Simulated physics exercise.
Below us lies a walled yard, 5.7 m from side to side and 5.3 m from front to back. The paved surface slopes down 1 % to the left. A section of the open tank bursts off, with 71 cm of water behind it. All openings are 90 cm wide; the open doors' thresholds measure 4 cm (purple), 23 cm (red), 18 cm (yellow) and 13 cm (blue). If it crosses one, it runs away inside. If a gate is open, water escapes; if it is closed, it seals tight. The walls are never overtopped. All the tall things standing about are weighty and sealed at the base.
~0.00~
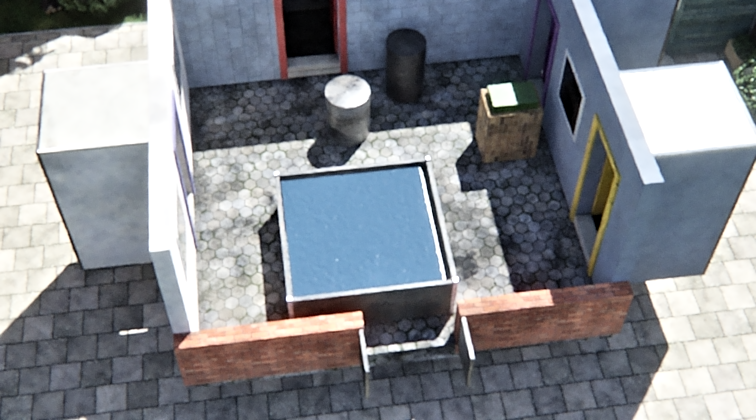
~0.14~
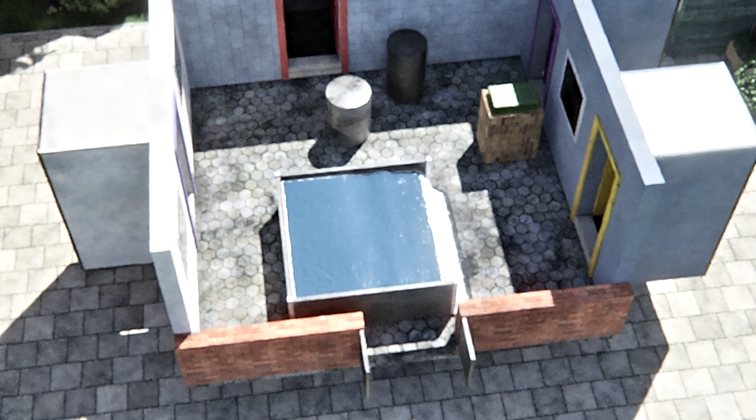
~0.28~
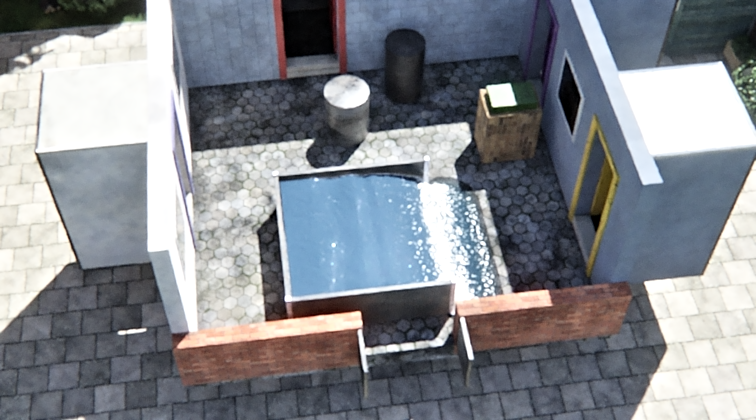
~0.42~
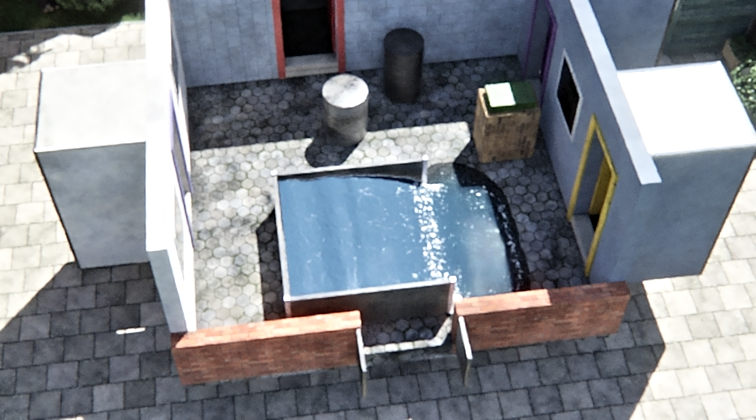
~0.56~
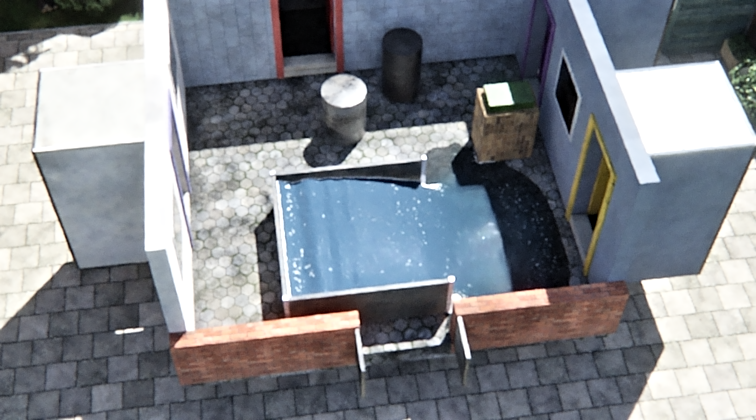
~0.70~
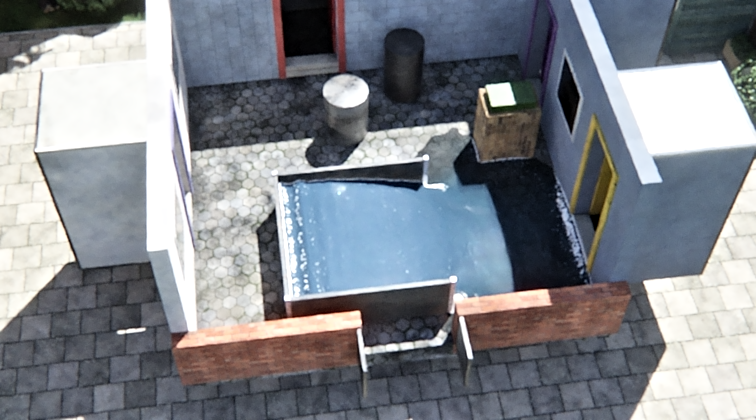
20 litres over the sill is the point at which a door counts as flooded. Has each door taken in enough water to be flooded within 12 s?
Outcome: At the purple door the inflow will break the limit; at the red door the inflow will remain within the limit; at the yellow door the inflow will break the limit; at the blue door the inflow will remain within the limit.
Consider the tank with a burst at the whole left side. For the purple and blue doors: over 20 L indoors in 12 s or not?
Purple door surpasses it, blue door surpasses it.
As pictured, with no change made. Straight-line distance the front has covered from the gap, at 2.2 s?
Around 4.4 metres.
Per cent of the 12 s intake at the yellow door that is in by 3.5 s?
Estimate: Around 95 per cent.
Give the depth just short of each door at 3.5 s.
In centimetres - purple: 7, red: 1, yellow: 26, blue: 0.
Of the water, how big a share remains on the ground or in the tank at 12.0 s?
Around 80 per cent of the water.
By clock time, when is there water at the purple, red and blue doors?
Times: Purple 1.4 seconds, red 3.6 seconds, blue 5.0 seconds.
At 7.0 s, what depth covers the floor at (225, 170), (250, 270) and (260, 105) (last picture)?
Spot one 8 cm, spot two 1 cm, spot three 4 cm.
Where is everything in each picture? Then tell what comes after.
The first frame shows the open tank at (363, 229) is whole and still, 71 cm deep.
In the second frame, water pours out at (438, 241) and has run 1.1 m, to a hidden place; typically 9 cm deep outside, 71 cm at the open tank's back.
In the third frame, the front is at a hidden place, 1.3 m from the gap at (436, 242); 1.6 m2 of floor is under water; 71 cm left at the back of the open tank.
In the fourth frame, the front is at (459, 168), 1.6 m from the gap at (434, 242); 3.0 m2 of floor is under water; 71 cm left at the back of the open tank.
In the fifth frame, the front is at a hidden place, 2.0 m from the gap at (433, 242); 5.0 m2 of floor is under water; 66 cm left at the back of the open tank.
In the sixth frame, the front is at a hidden place, 2.4 m from the gap at (435, 243); 6.1 m2 of floor is under water; 59 cm left at the back of the open tank.
After 1.4 s water covers 30 % of the floor and is deepest (48 cm) near (589, 300); purple door 2 cm at the sill, 0 L in, red door not reached, yellow door 46 cm at the sill, 91 L in, blue door not reached.
After 2.2 s water covers 40 % of the floor and is deepest (46 cm) near (564, 221); purple door 8 cm at the sill, 3 L in, red door not reached, yellow door 43 cm at the sill, 244 L in, blue door not reached.
After 3.5 s water covers 55 % of the floor and is deepest (28 cm) near (528, 178); purple door 7 cm at the sill, 13 L in, red door not reached, yellow door 26 cm at the sill, 370 L in, blue door not reached.
After 7.0 s water covers 95 % of the floor and is deepest (18 cm) near (452, 254); purple door 8 cm at the sill, 27 L in, red door 8 cm at the sill, 0 L in, yellow door 9 cm at the sill, 388 L in, blue door 9 cm at the sill, 0 L in.
After 12.0 s water covers 95 % of the floor and is deepest (15 cm) near (195, 273); purple door 6 cm at the sill, 57 L in, red door 8 cm at the sill, 0 L in, yellow door 10 cm at the sill, 388 L in, blue door 10 cm at the sill, 0 L in.
